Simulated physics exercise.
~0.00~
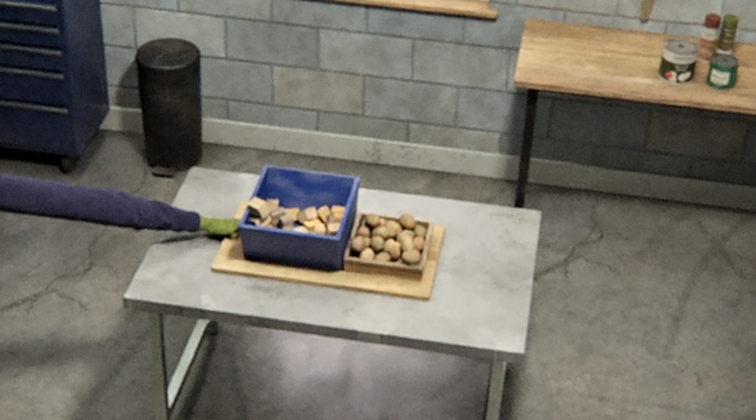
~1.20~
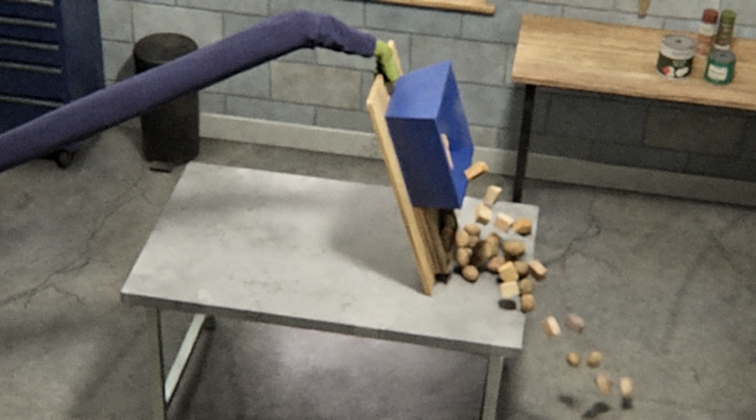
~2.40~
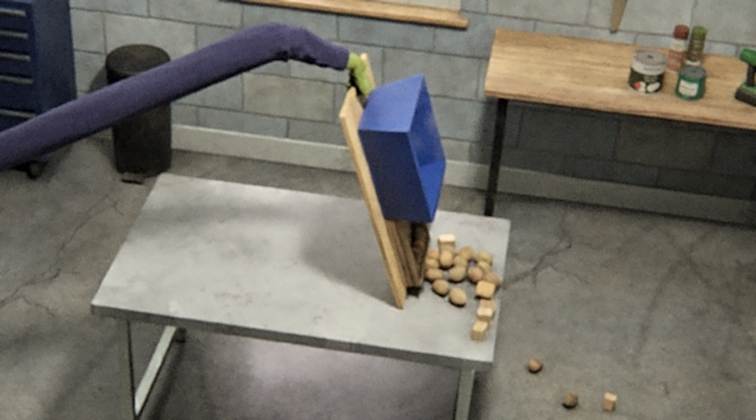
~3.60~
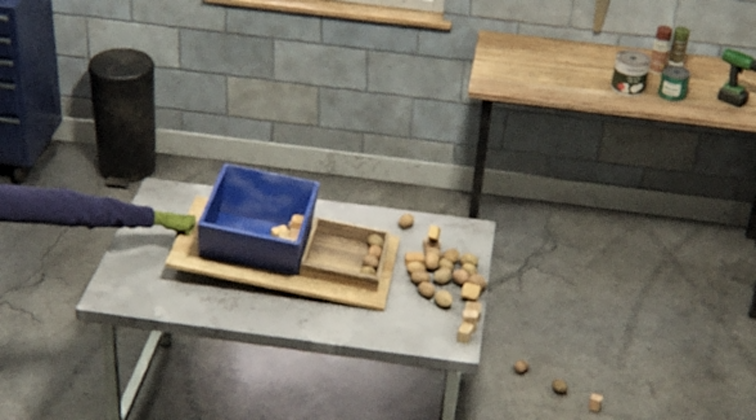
A gloved arm tips a board rightward, spilling pieces from two boxes, then lowers it.
